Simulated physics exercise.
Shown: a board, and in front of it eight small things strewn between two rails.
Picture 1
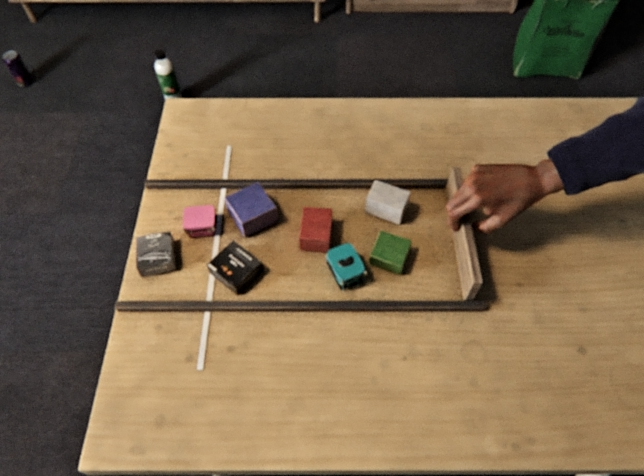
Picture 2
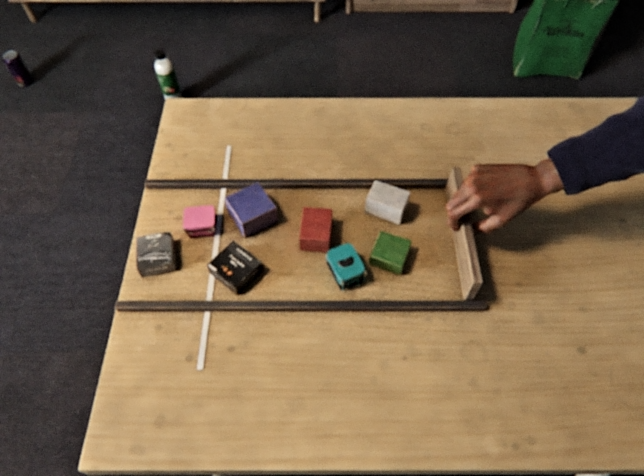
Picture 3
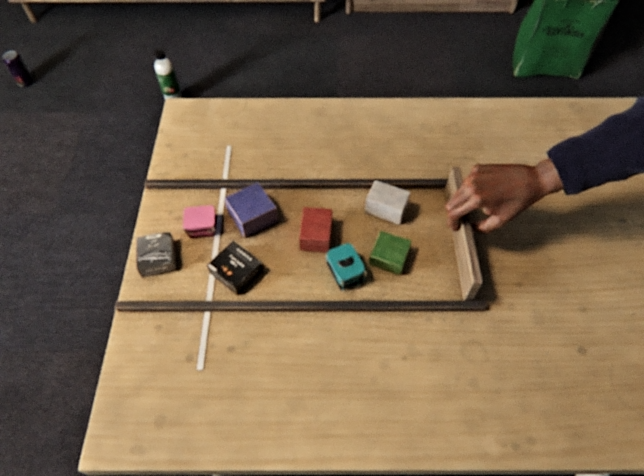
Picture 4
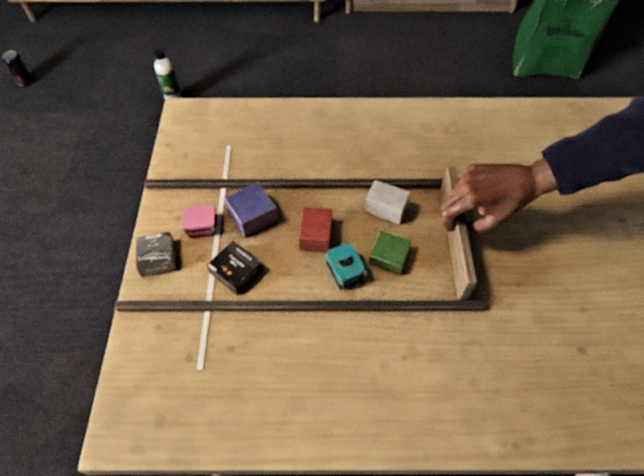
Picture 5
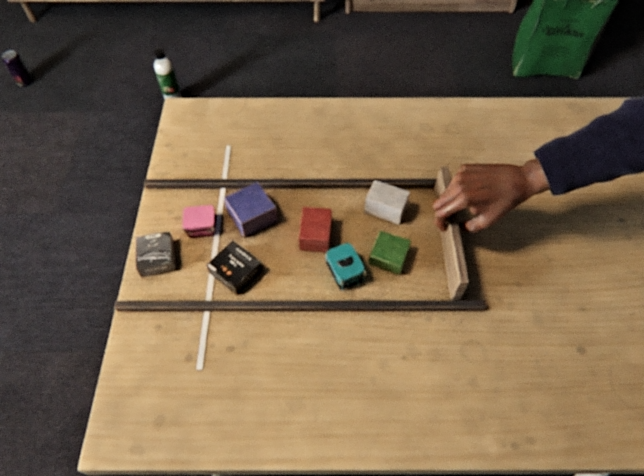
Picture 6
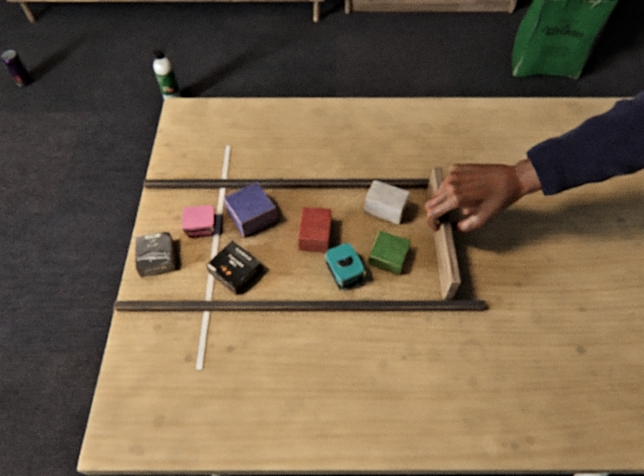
A hand held a wooden board upright between two dark rails on a table, then slid it slightly left toward eight small blocks and boxes, which stayed still, some near a pale strip.
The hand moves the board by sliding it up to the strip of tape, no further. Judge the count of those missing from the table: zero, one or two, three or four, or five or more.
What falls is a single one or two.
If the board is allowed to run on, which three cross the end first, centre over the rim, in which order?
Listed earliest first, they are the grey box, then the pink case, then the black box.
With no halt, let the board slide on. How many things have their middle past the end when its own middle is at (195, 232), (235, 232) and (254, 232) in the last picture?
Respectively, 3, 1 and 0.
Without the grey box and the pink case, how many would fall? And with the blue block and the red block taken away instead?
First try: 0 fallen; other try: 1.
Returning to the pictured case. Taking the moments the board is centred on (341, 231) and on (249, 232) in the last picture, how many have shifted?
At first I count 4, and then 8.
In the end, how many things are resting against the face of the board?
2 of them.
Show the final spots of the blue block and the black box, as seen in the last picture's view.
Around (163, 197), then around (126, 283).
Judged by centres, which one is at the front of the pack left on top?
Answer: The black box.
Soon after, none off yet; grey box at rest near (155, 254); pink case at rest near (200, 222); black box at rest near (234, 267).
After that, none off yet; grey box at rest near (153, 253); pink case moving near (192, 222); black box displaced about its own width near (192, 271).
In the end, the number that fall off is one or two; gone, pink case and grey box.
